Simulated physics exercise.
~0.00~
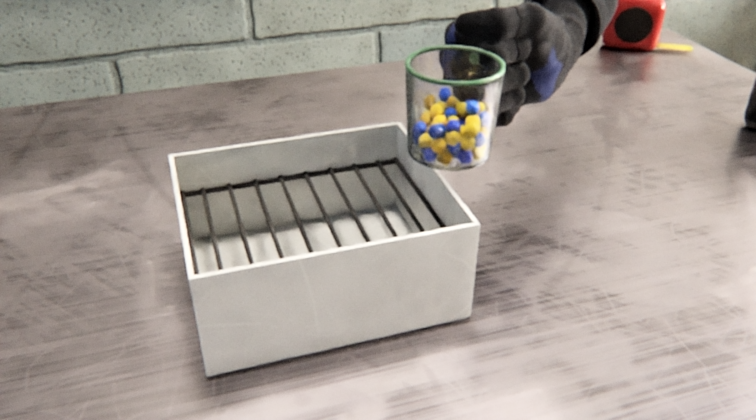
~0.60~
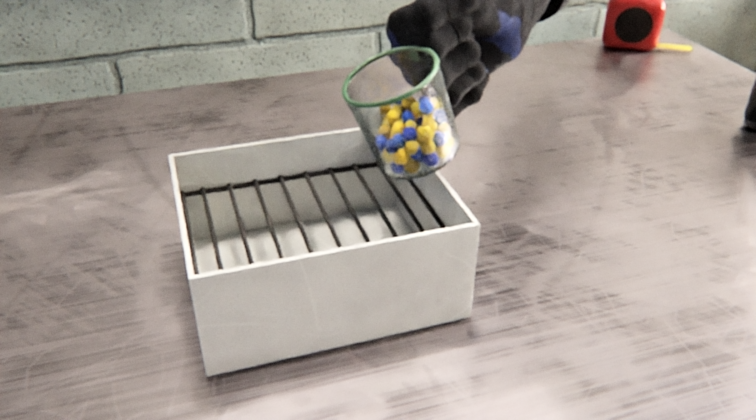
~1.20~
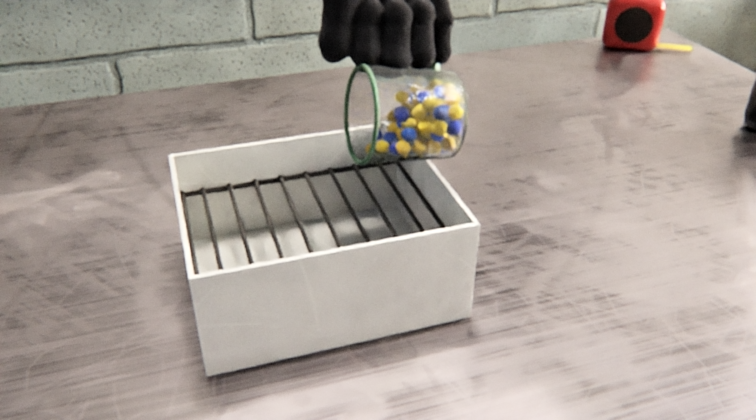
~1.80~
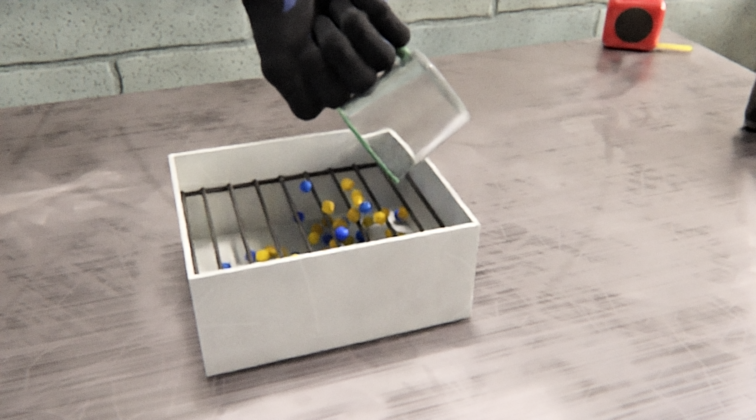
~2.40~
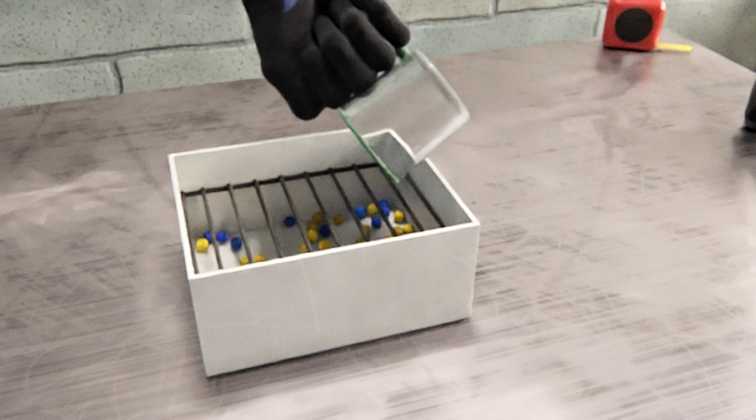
On a scuffed tabletop in front of a pale block wall, a black-gloved hand holds a clear cup of yellow and blue pieces beside an open white box with dark wires across it. The hand moves the cup left over the box and starts to tilt it. It tips the cup onto its side, the pieces still inside. The cup then turns further, mouth down, and the pieces spill over the rack. In the end, both the yellow and the blue ones have dropped through and lie beneath the wires, while the hand still holds the emptied cup above.
